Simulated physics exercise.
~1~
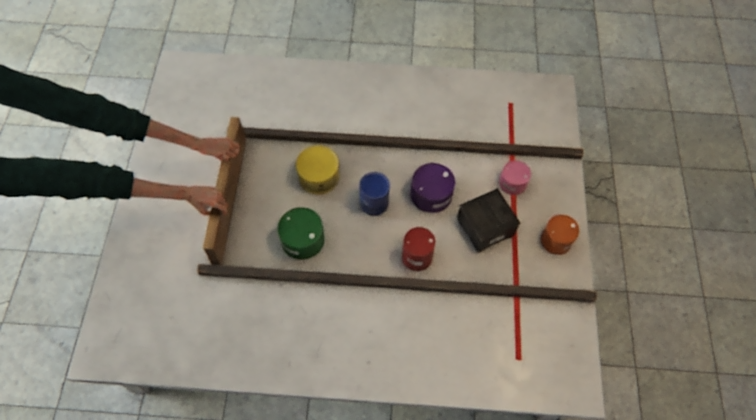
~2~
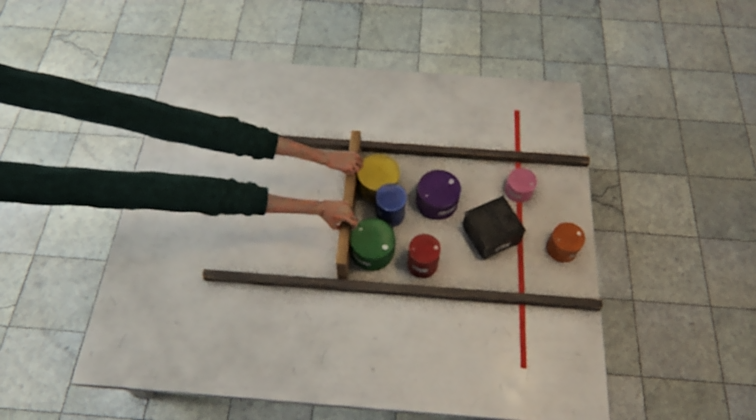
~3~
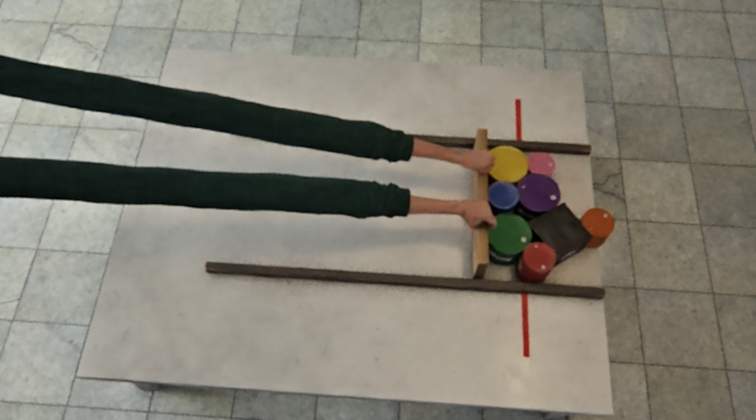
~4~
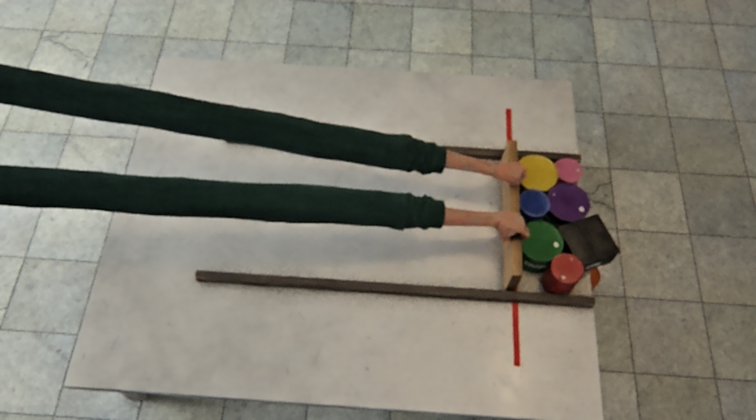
Two hands push a plank rightward, bunching colourful canisters until the orange one drops off the edge.
